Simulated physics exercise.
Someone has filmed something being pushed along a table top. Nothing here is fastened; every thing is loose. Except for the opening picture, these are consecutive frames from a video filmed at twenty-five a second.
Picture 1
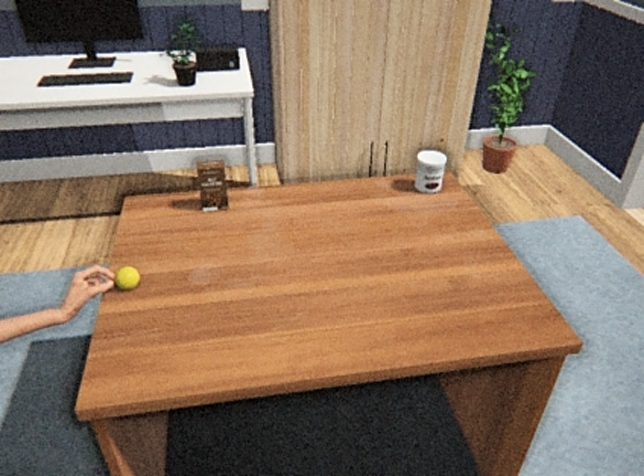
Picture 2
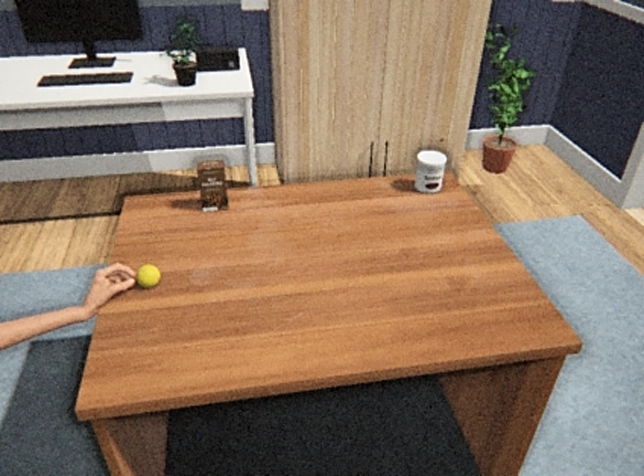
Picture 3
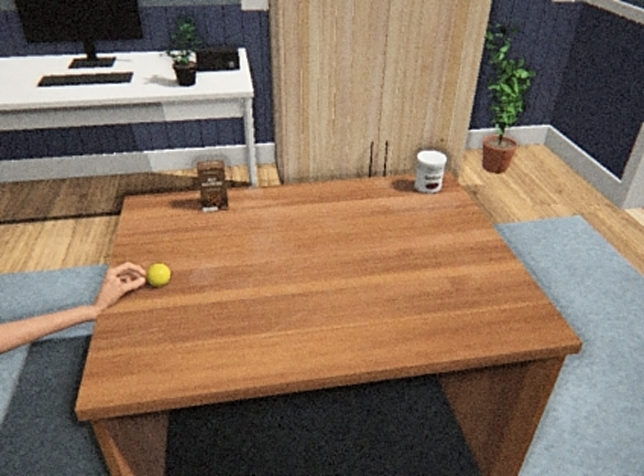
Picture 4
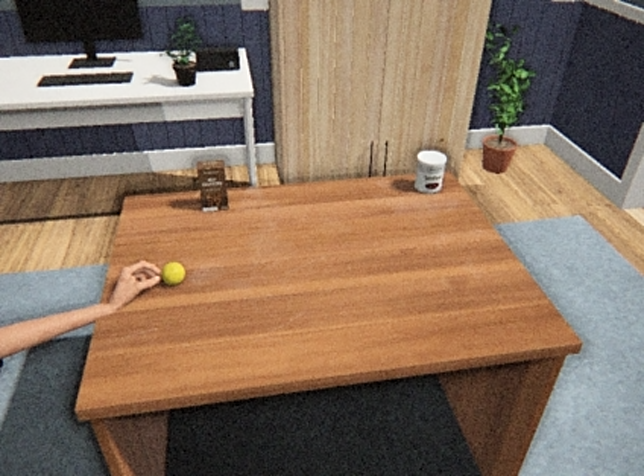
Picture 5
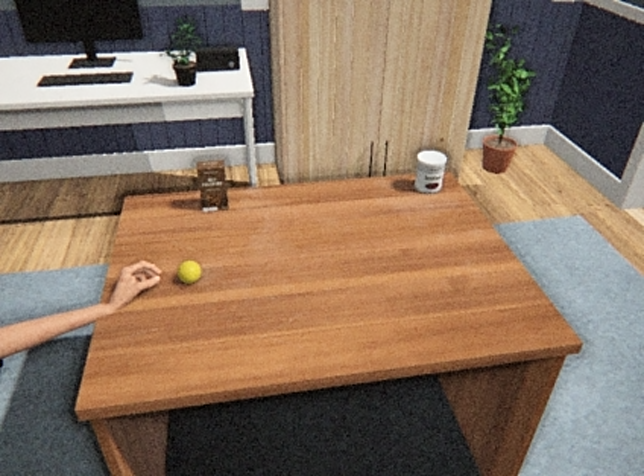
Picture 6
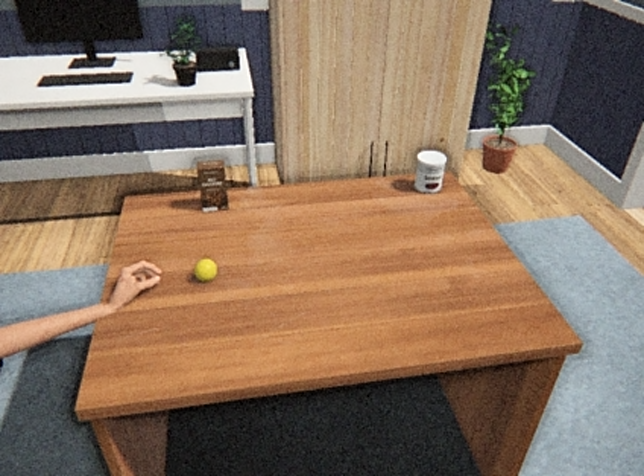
A small yellow lemon, round as a ball, moves slowly rightward across the left part of a brown wooden table, pushed by a hand reaching in from the left, which then stays back while the lemon rolls on a short way. A dark box and a white tub sit unmoving along the far edge. The steady, raised view shows a room with a white desk, monitor and green plants behind.
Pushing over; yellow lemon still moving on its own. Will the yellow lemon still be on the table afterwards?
No.
Then, 0.50 s on from there, yellow lemon shifted well along near (385, 253).
Then, 1.00 s on from there, yellow lemon now off the table.
In the end, off the table, yellow lemon.
